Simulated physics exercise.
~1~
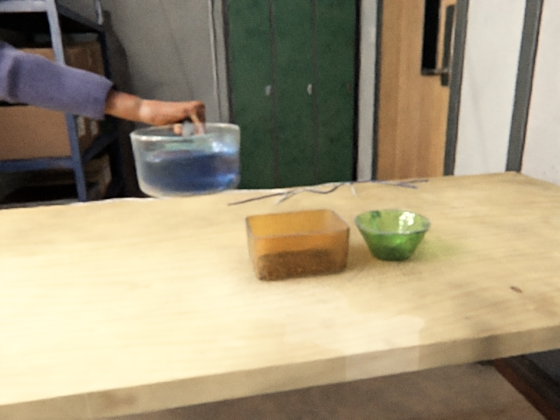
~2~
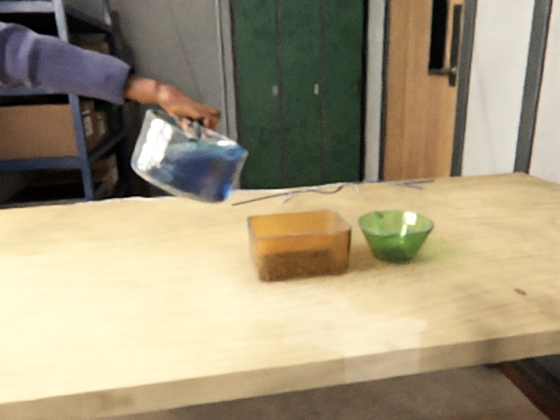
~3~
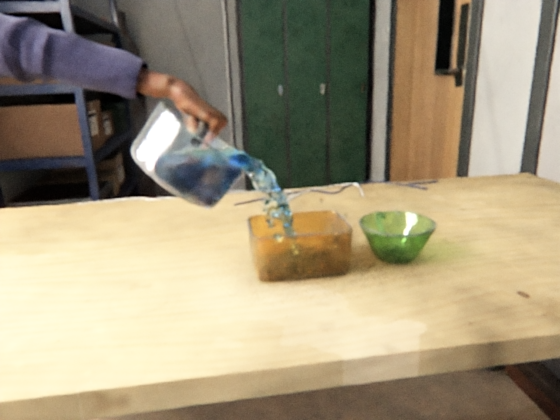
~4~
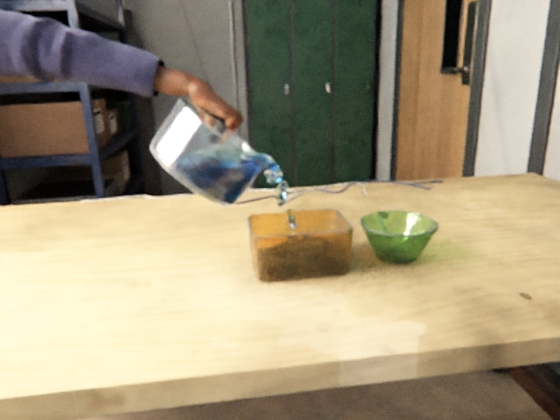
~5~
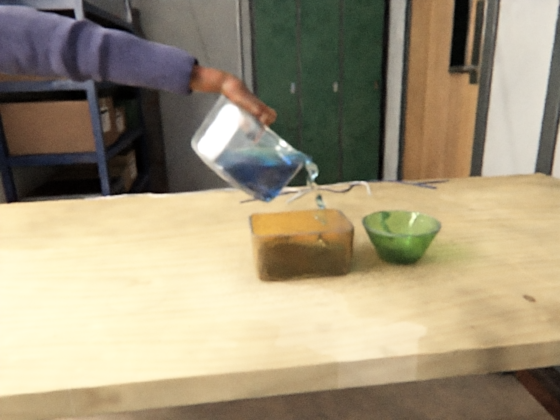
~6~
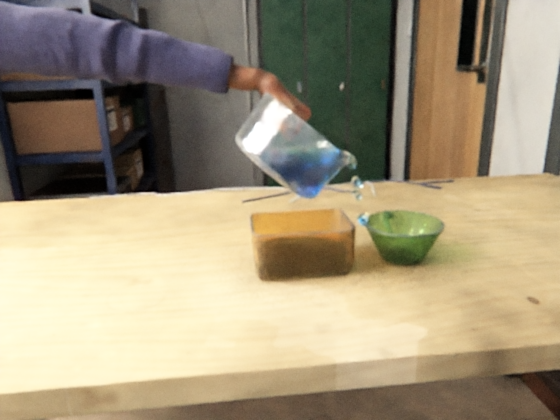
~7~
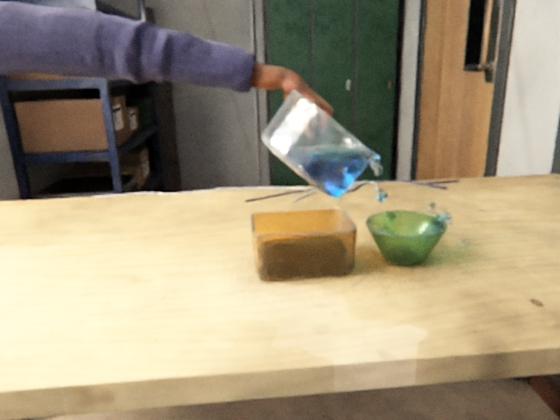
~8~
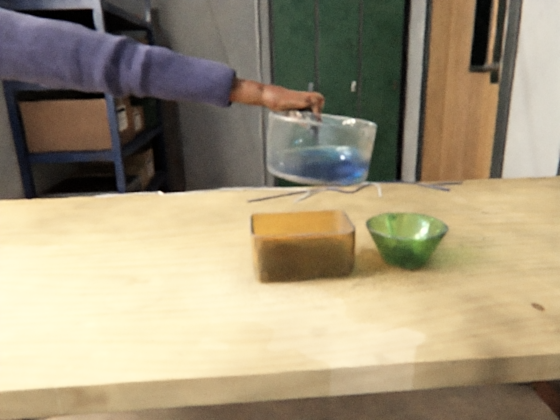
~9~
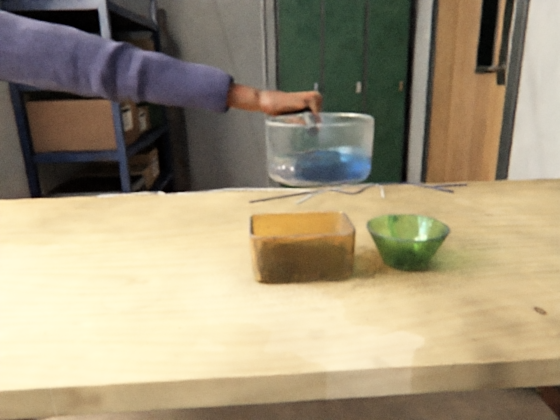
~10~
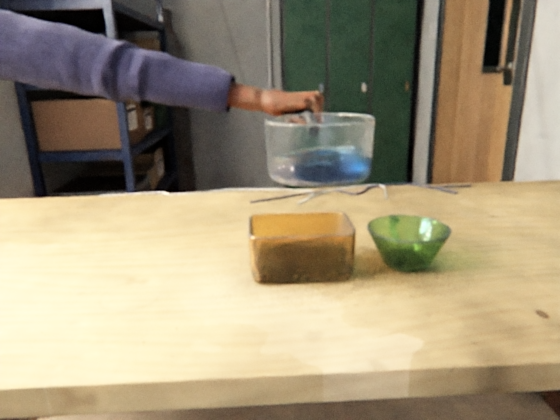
On a pale wooden table, a hand tilted a clear container and poured blue water into an amber box, swept right to a green bowl as it kept pouring, then righted the container and held it above them with some water left.
